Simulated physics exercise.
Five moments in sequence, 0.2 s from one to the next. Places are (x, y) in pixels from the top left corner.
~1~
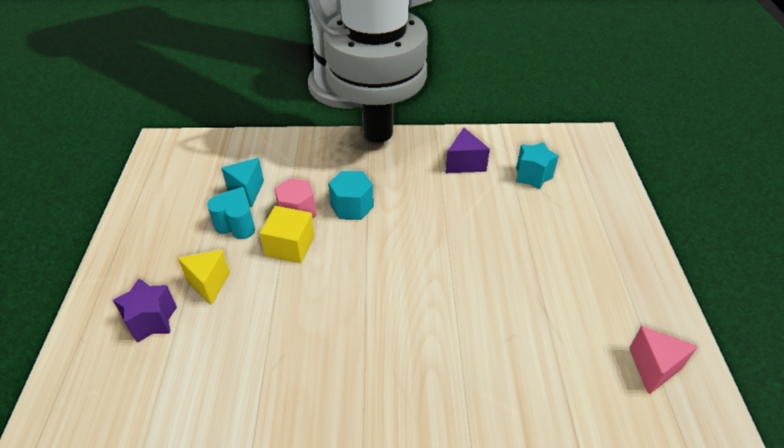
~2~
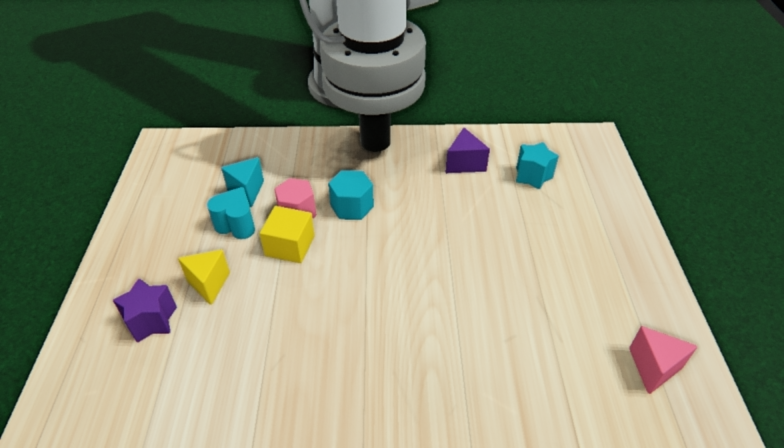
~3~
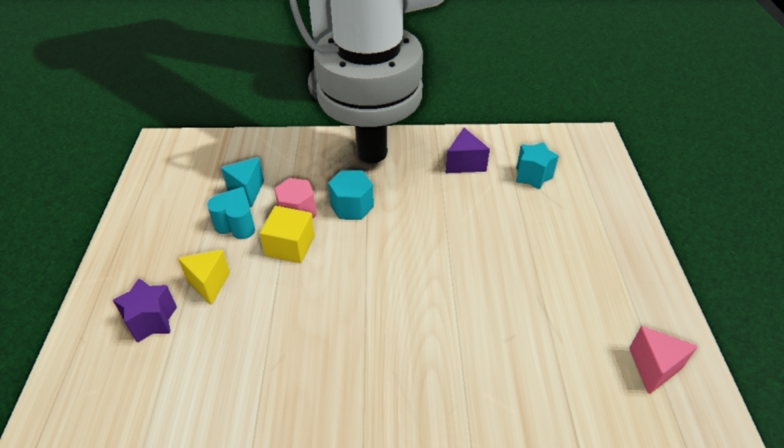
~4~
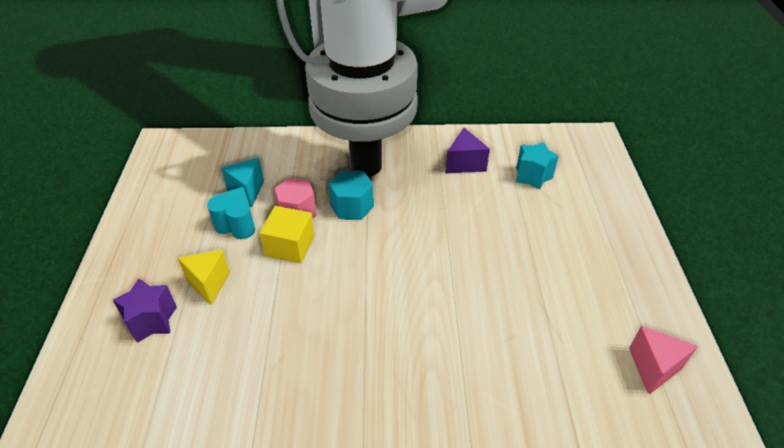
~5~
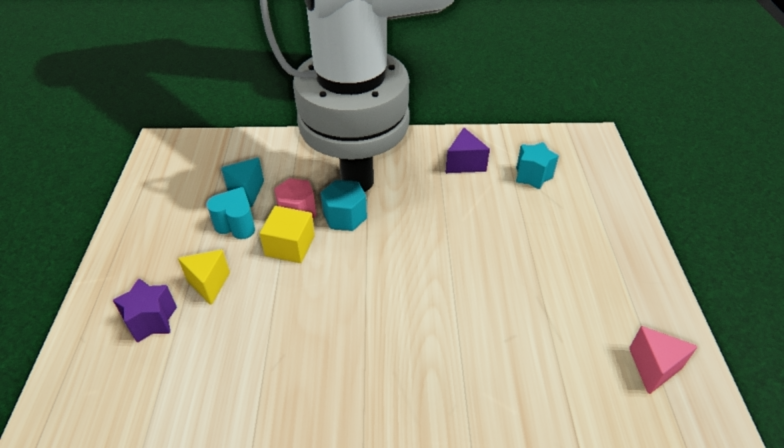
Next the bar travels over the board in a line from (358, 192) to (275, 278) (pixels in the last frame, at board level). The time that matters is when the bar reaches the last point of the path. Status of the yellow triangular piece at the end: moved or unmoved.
Moved away.
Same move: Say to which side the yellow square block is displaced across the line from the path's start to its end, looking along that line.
It goes right.
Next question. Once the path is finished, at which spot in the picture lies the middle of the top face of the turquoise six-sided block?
The point I'd pick in the picture is (313, 262).
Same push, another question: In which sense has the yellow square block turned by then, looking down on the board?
That block twists clockwise.
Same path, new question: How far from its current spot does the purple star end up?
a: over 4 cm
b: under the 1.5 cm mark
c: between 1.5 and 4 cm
Option b.
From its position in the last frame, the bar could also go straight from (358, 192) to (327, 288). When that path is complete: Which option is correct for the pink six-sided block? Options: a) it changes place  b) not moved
Letter b.
On the path given first. One third of the way, bar at (332, 209); yellow square block at (275, 231), turned 35° clockwise; turquoise six-sided block at (323, 224), turned 15° anticlockwise.
Two thirds of the way, bar at (304, 238); yellow square block at (264, 240), turned 60° clockwise; pink six-sided block at (290, 191), turned 15° clockwise; turquoise six-sided block at (314, 253), turned 45° anticlockwise.
At the end, bar at (273, 269); purple star unmoved; yellow triangular piece at (189, 265); yellow square block at (226, 262), turned 80° clockwise; pink six-sided block at (290, 191), turned 15° clockwise; turquoise six-sided block at (313, 262), turned 65° anticlockwise.
